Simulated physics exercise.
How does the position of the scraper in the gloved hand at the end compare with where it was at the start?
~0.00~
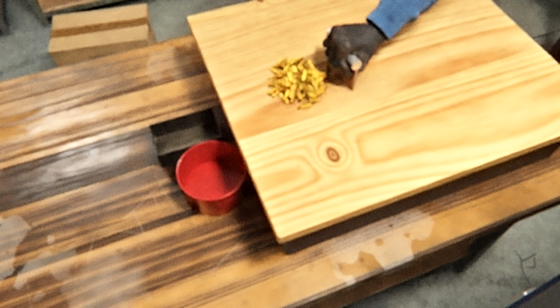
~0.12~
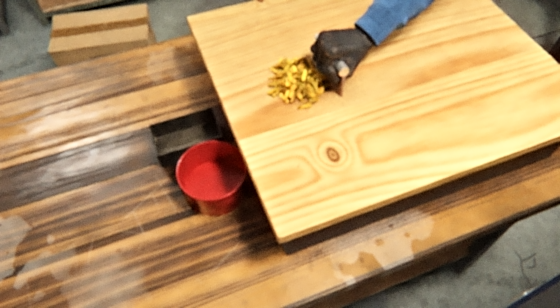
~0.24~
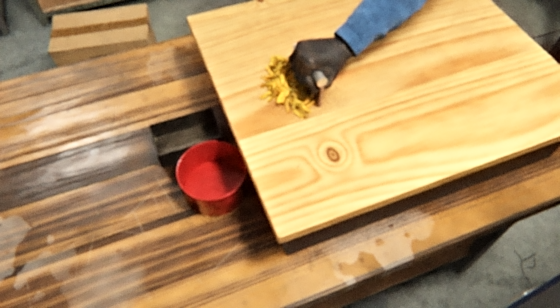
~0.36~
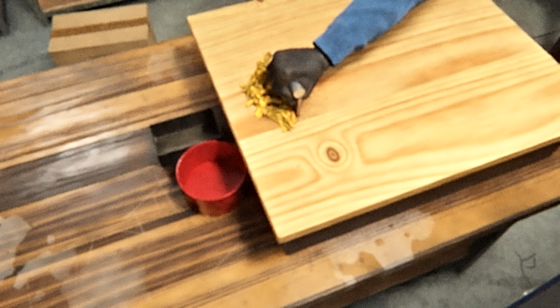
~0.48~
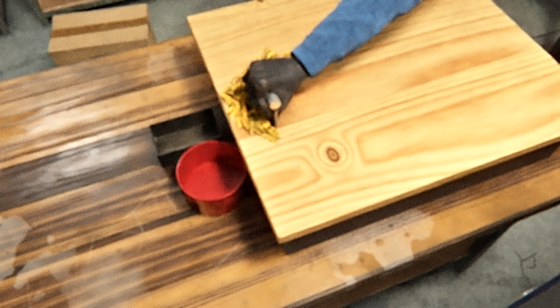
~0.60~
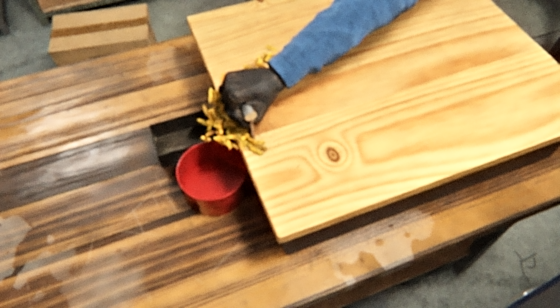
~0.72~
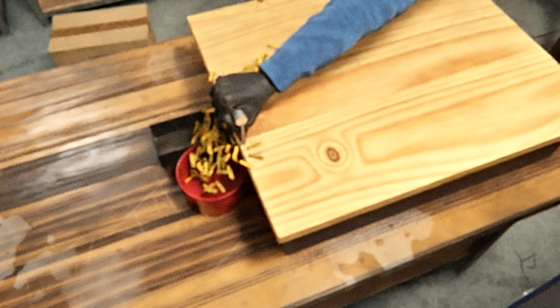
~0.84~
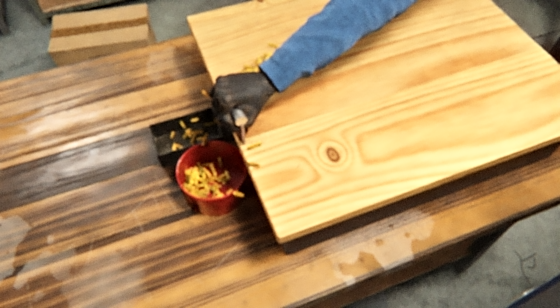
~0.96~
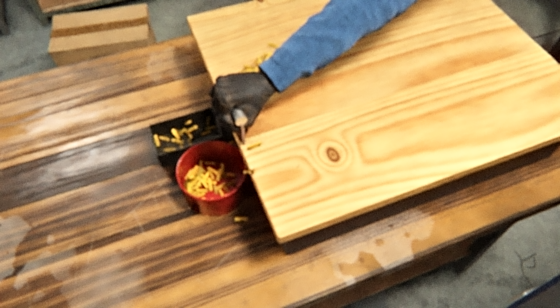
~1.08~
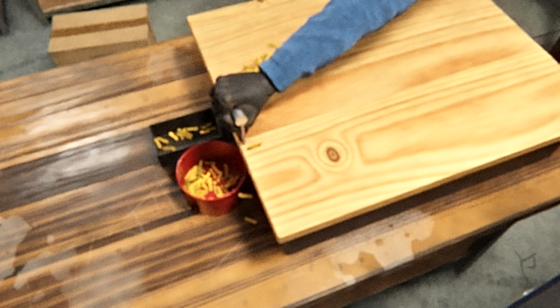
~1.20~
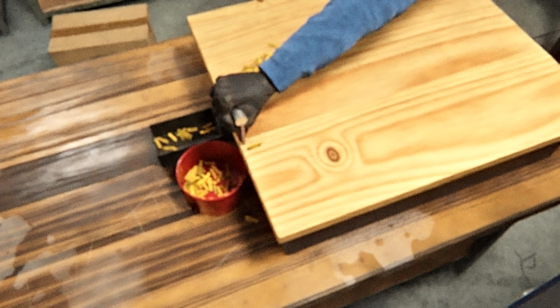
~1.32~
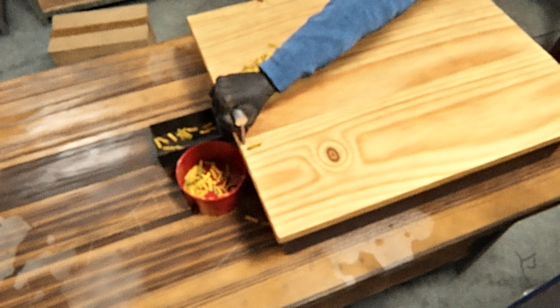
At the start the scraper is near the upper middle of the pale board, to the right of the yellow heap. By the end it is farther left and lower, at the board's left edge beside the red pot.
